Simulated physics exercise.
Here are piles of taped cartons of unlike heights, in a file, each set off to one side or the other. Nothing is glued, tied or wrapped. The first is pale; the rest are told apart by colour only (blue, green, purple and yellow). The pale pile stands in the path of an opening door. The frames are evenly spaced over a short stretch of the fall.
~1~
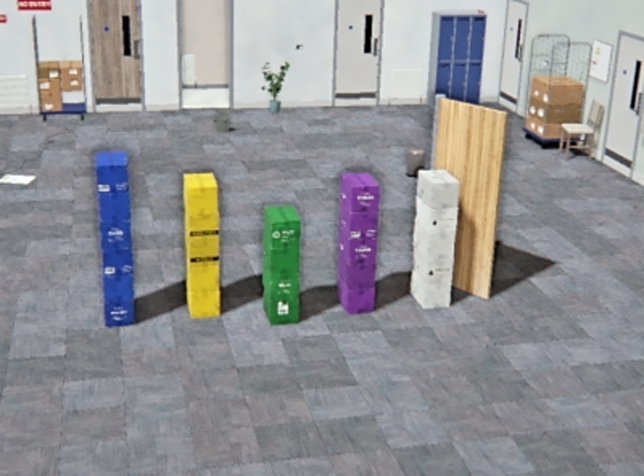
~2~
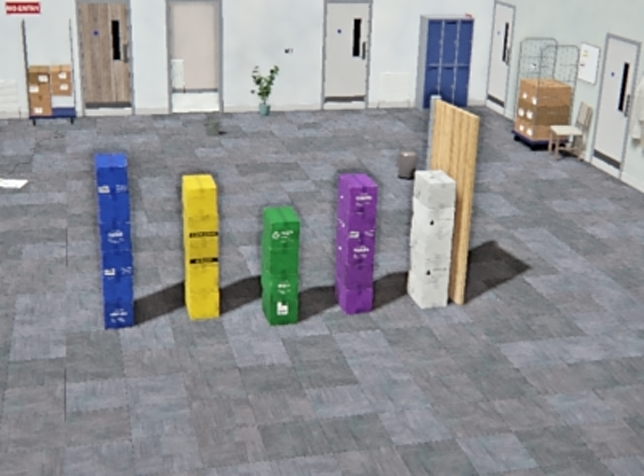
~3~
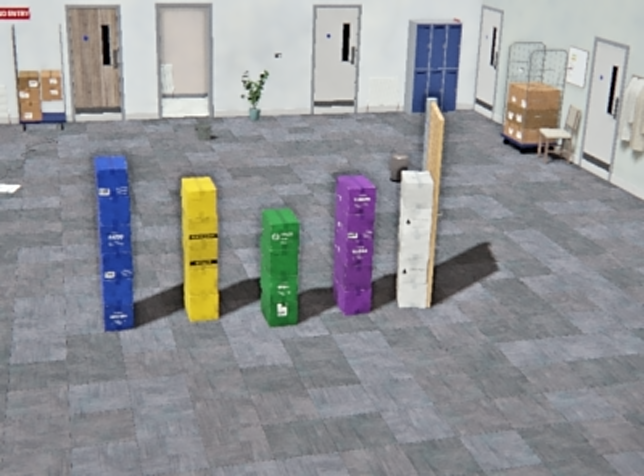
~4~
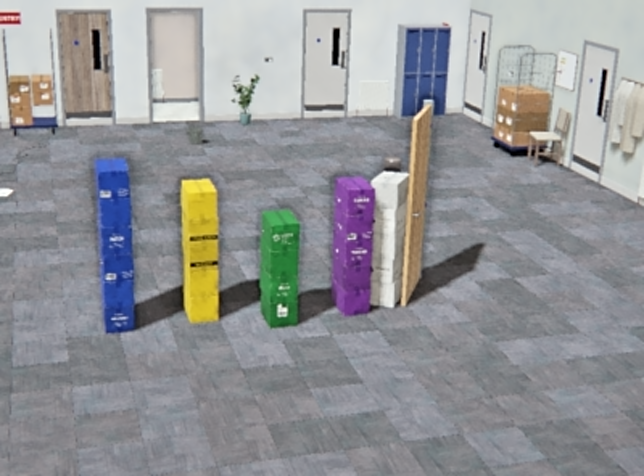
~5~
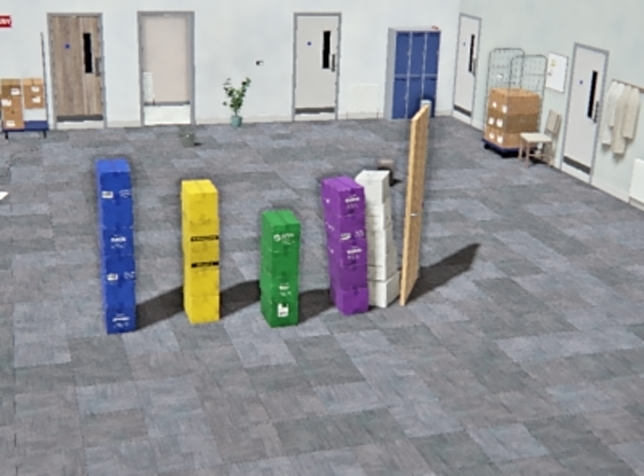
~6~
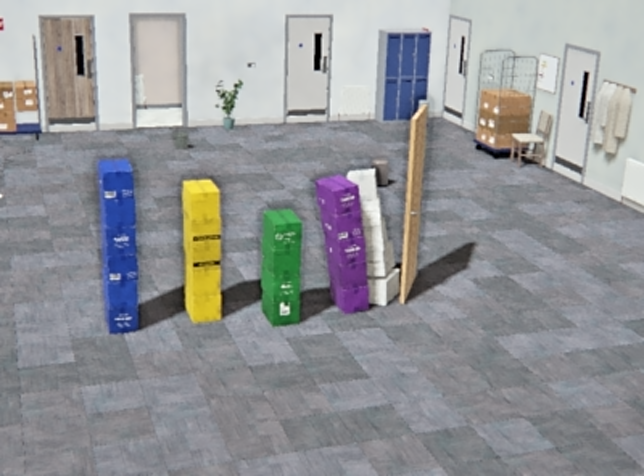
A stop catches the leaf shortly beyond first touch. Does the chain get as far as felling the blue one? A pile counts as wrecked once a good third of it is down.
It loses a good part of its height.
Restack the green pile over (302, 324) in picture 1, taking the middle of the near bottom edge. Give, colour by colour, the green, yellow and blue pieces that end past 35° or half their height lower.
Pile by pile, green 4, yellow 5, blue 6.
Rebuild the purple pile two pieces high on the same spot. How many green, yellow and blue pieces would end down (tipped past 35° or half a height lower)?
By colour: Green 0, yellow 0, blue 0.
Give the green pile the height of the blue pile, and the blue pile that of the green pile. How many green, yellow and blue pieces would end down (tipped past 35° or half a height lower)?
By colour: Green 6, yellow 5, blue 4.
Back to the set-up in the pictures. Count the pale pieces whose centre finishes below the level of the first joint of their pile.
It comes to 5.
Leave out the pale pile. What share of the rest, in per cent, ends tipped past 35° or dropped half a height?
Near 100 in a hundred.
Just after the last frame, 4 of the pale pile down; none of the 6 blue cartons down (0 of 20 in all colours); top blue carton unmoved; top purple carton tilted clearly.
A moment on, 4 of the pale pile down; none of the 6 blue cartons down (5 of 20 in all colours); top blue carton unmoved; top purple carton tilted well over, about its own height lower.
Further on, 4 of the pale pile down; none of the 6 blue cartons down (13 of 20 in all colours); top blue carton tilted a little; top green carton on its side.
Then, 4 of the pale pile down; 6 of the 6 blue cartons down (20 of 20 in all colours); top blue carton tilted steeply, some four heights lower; top green carton on its side.
When it is over, 4 of the pale pile down; 6 of the 6 blue cartons down (20 of 20 in all colours); top blue carton on its side; top green carton on its side. In pixels of the last frame, middles, top green carton near (179, 359).
